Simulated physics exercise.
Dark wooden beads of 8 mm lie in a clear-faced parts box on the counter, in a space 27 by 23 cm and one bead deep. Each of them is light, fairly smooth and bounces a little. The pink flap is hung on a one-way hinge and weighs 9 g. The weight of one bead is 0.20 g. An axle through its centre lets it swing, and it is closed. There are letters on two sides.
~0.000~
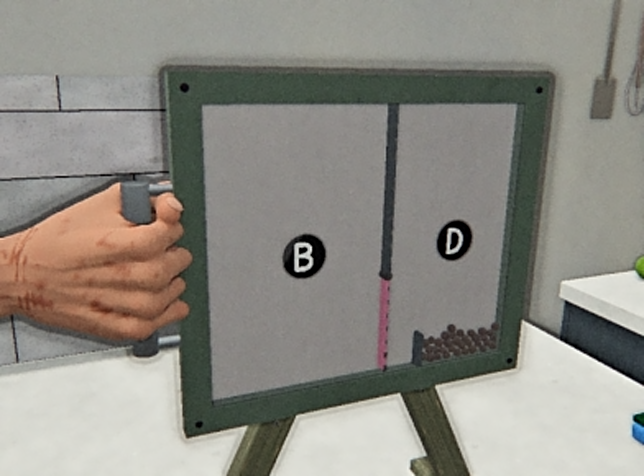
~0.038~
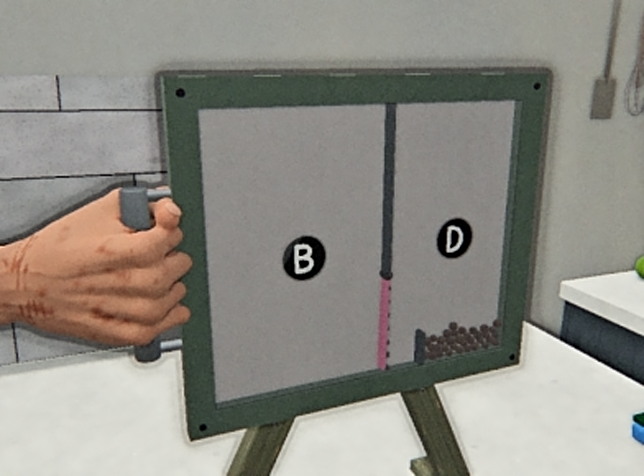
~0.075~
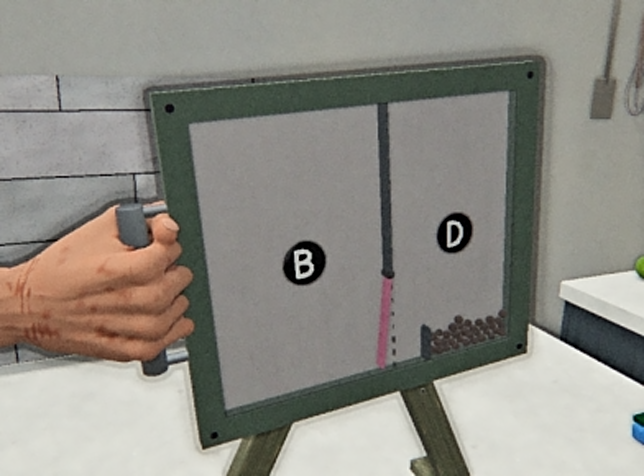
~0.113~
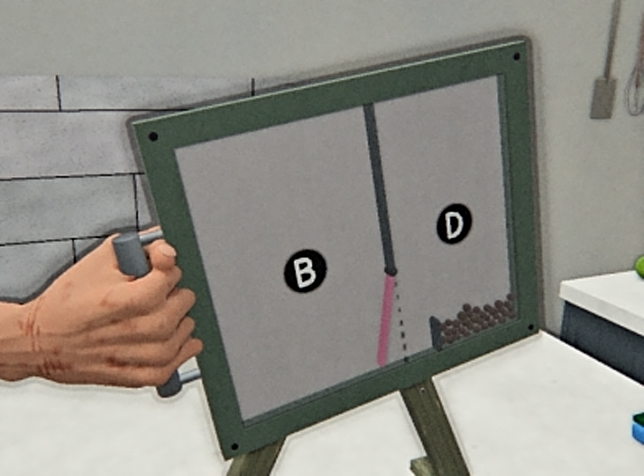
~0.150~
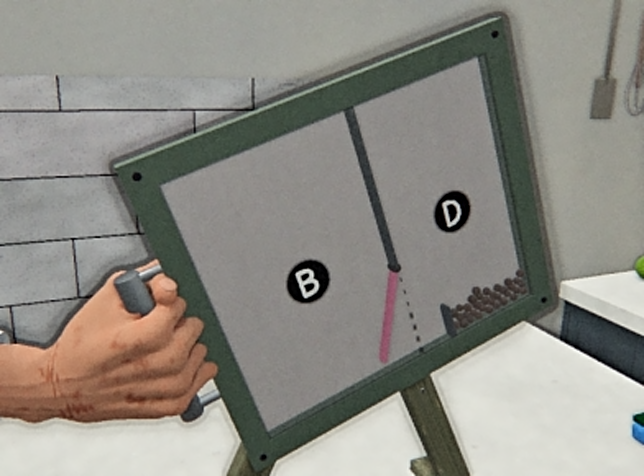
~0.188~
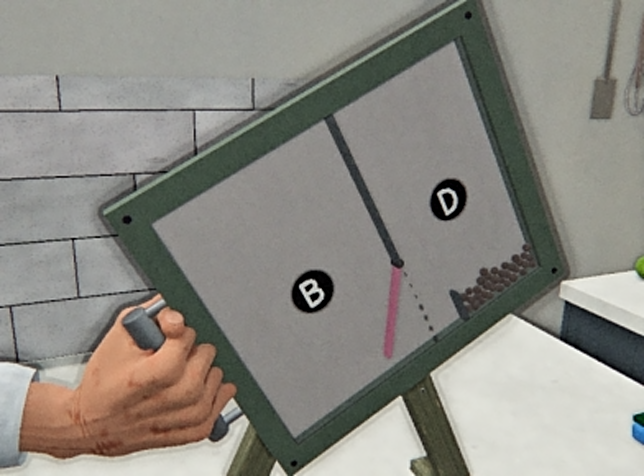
At first, a hand grips the handle of an upright green-framed box, its clear front marked B and D, with dark beads behind a low wall at lower right. The hand then turns the box steadily anticlockwise, the beads shift toward the right side, and the pink flap swings away from its dotted line.
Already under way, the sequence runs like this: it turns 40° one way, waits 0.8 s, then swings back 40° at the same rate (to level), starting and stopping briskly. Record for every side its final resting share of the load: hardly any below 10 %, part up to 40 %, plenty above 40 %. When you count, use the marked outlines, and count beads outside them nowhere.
Final shares: Side B: Hardly any; side D: Plenty.
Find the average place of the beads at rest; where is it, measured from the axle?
Offset approx. 9 cm right, 10 cm below.
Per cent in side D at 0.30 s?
I'd say close to 100 in a hundred.
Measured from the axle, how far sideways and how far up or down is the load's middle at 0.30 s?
Position estimate: Right 14 cm, below 2 cm.
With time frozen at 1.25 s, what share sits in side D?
Around 100 percent.
After 0.30 s, it stands 40° anticlockwise; the beads' middle is 14 cm right of and 2 cm below the centre; D 100 %; pink flap open 33°.
After 1.25 s, it stands 21° anticlockwise; the beads' middle is 12 cm right of and 6 cm below the centre; D 100 %; pink flap open 13°.
After 1.41 s, it stands level; the beads' middle is 9 cm right of and 10 cm below the centre; D 100 %; pink flap open 17°.
All still by 2.3 s, it stands level; B 0 %, D 100 %; pink flap shut.
